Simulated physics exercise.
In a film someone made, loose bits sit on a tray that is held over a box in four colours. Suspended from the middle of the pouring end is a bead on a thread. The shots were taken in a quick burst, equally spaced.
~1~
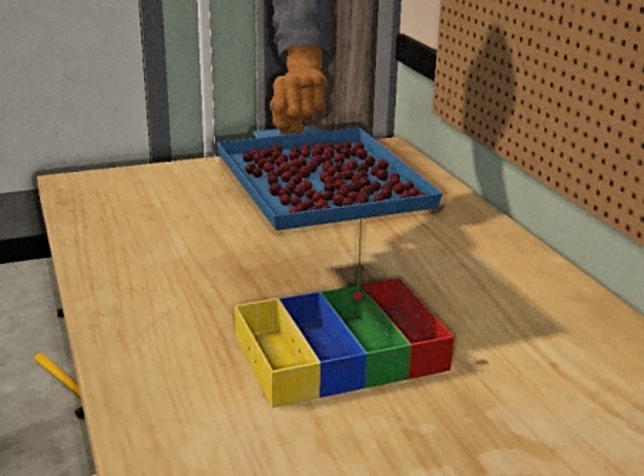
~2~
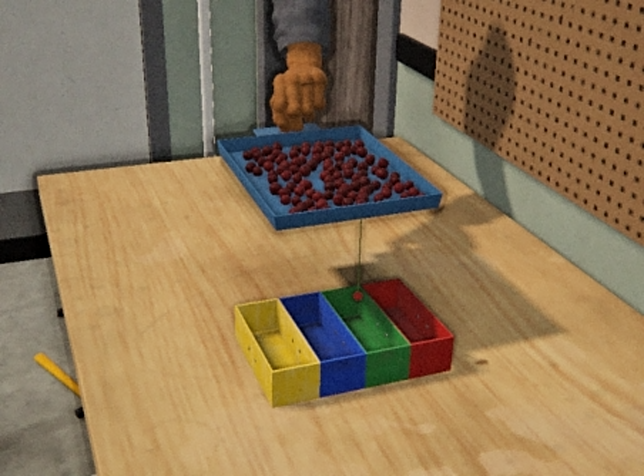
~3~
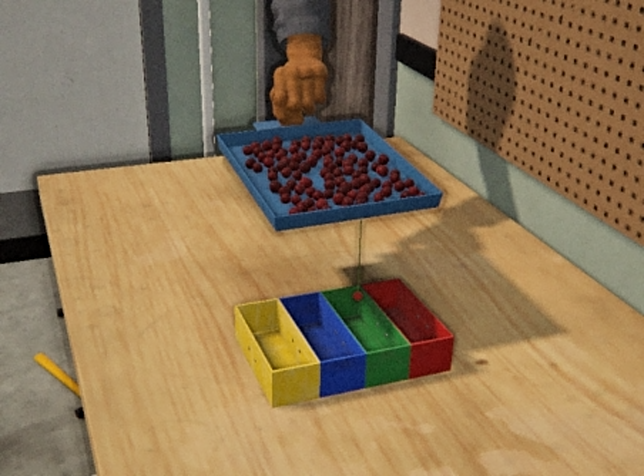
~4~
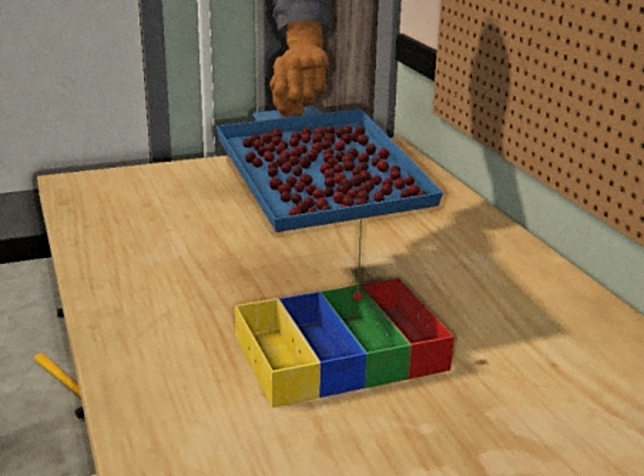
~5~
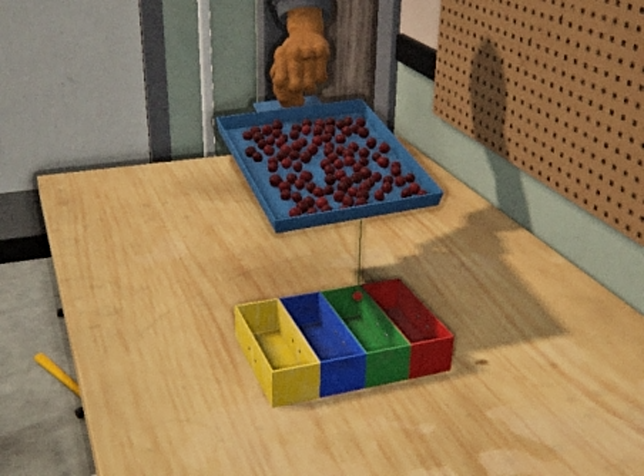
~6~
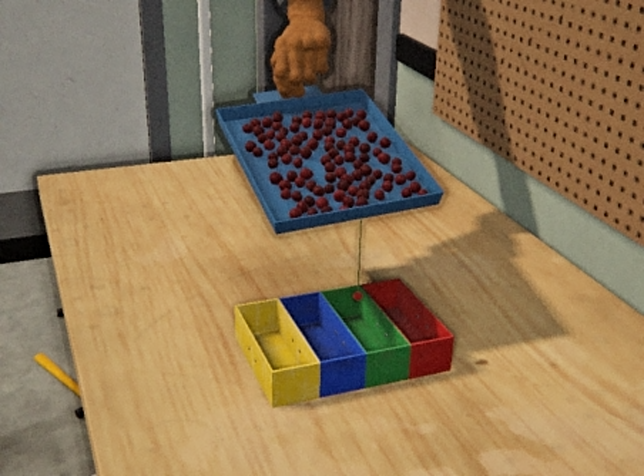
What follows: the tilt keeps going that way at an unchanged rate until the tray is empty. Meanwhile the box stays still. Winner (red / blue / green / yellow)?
Blue.
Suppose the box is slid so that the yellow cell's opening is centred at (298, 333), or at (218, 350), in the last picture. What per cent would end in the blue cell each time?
About 30 and 10 per cent respectively.
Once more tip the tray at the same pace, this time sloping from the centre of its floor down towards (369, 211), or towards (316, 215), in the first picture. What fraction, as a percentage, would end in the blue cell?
Case one near 10 %; case two near 40 %.
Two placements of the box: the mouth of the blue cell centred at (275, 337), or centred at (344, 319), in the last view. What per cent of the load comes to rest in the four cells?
Near 80 % and 80 %.
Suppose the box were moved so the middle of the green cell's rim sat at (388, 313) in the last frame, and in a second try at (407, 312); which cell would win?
It would be the cell in yellow the first time and the yellow cell the second time.
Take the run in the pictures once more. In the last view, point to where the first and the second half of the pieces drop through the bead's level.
The opening part goes through (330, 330); what follows goes through (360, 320).
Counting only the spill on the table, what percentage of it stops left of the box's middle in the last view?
Estimate: Near 10 per cent.
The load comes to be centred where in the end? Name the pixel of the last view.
Roughly at (339, 363), give or take.
Soon after the last picture, tray tipped steeply; all on the tray.
A little later, tray tipped right over; all on the tray.
Later still, tray tipped past a quarter turn; about a third in the blue cell; about a quarter in the yellow cell; about a quarter in the green cell; a small part in the red cell; a small part falling or outside the box.
At rest, tray tipped past a quarter turn; about a third in the blue cell; about a quarter in the yellow cell; about a quarter in the green cell; a small part in the red cell; a small part outside the box.
